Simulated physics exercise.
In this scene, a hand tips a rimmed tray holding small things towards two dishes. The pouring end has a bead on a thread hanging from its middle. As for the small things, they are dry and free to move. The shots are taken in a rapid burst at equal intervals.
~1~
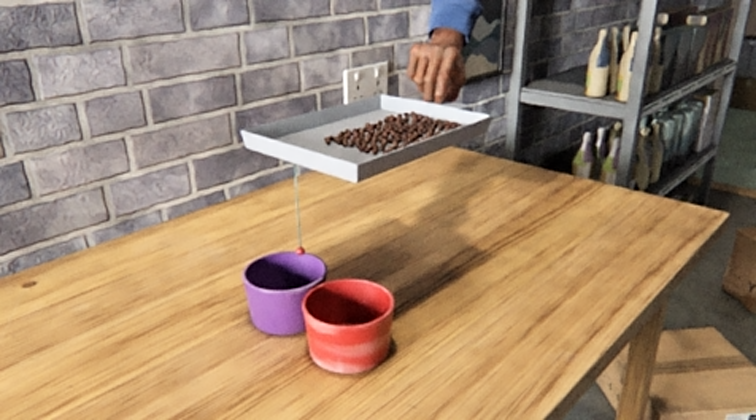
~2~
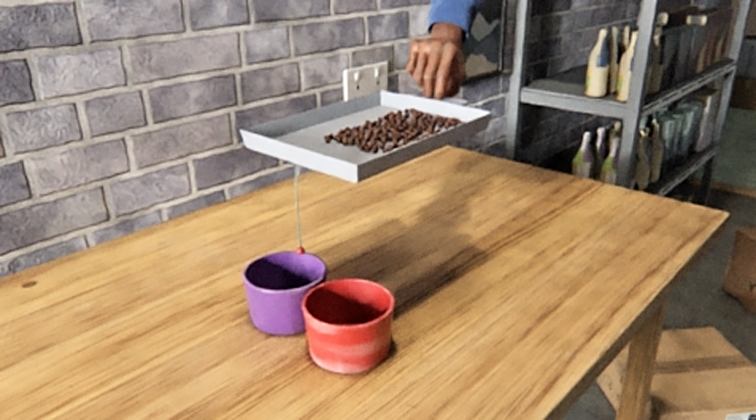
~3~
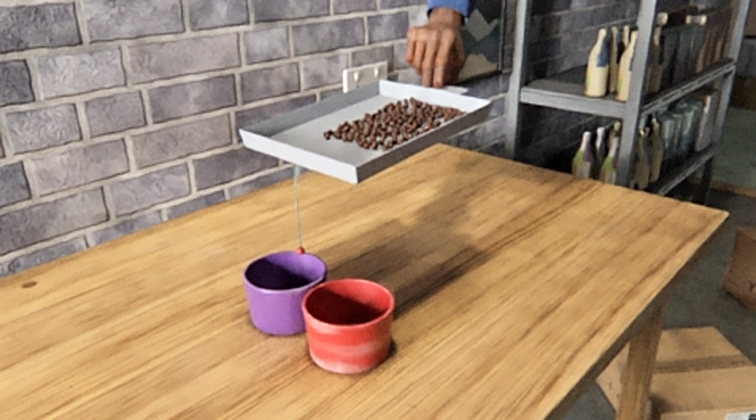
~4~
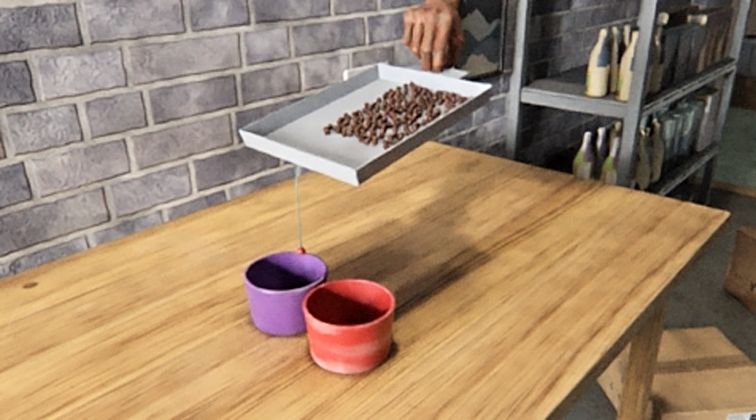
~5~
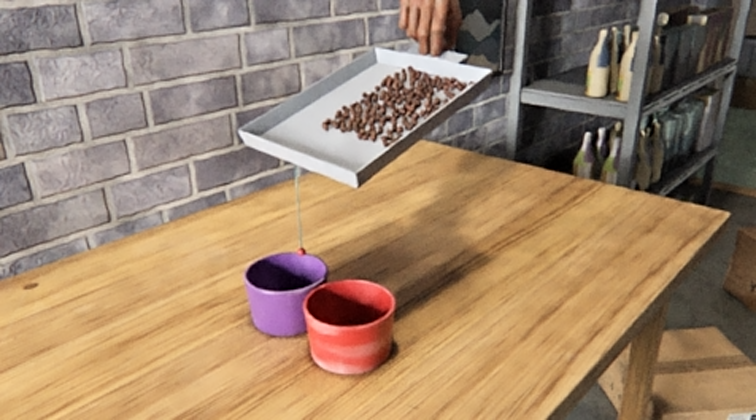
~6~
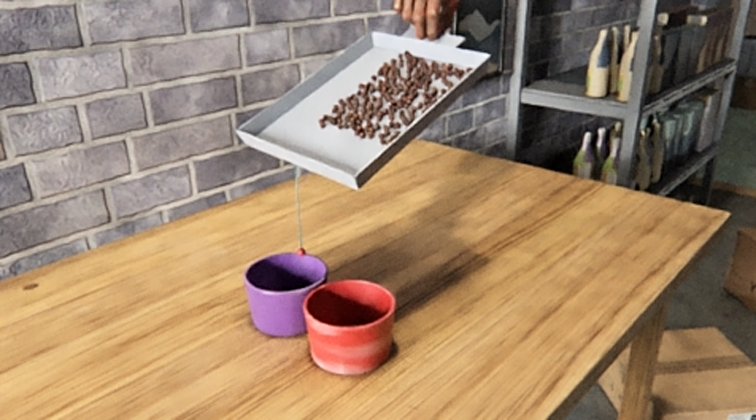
A hand raising the far end of a white tray of small brown berries, tilting it above purple and red dishes.
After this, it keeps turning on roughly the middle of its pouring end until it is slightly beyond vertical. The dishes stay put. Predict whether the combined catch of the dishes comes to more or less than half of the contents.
The combined catch is more than half.
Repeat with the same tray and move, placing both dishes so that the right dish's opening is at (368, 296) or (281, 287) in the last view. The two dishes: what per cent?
Close to 40 in a hundred, then close to 40 in a hundred.
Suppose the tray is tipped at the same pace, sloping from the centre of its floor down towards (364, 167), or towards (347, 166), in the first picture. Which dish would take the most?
Place one gives the rightmost dish, place two gives the rightmost dish.
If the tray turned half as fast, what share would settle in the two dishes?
Roughly 80 in a hundred.
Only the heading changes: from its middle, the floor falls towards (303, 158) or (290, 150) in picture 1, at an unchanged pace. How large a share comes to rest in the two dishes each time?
About 40 %, then 10 %.
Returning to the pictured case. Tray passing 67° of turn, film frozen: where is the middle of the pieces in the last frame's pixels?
Mark it at roughly (331, 172) in the final frame.
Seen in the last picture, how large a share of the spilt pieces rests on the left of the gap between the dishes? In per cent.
I'd say some 90 in a hundred.
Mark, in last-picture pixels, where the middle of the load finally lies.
About pixel (330, 343).
Shortly afterwards, tray tipped steeply; the bulk on the tray; only a few in the right dish; near a quarter in the air.
Next, tray tipped past a quarter turn; near half on the tray; near a quarter in the right dish; only a few in the left dish; near a quarter outside both; a little in the air.
Some moments later, tray tipped past a quarter turn; near half in the right dish; near a quarter in the left dish; near a quarter outside both.
In the end, tray tipped past a quarter turn; near half in the right dish; near a quarter in the left dish; near a quarter outside both.
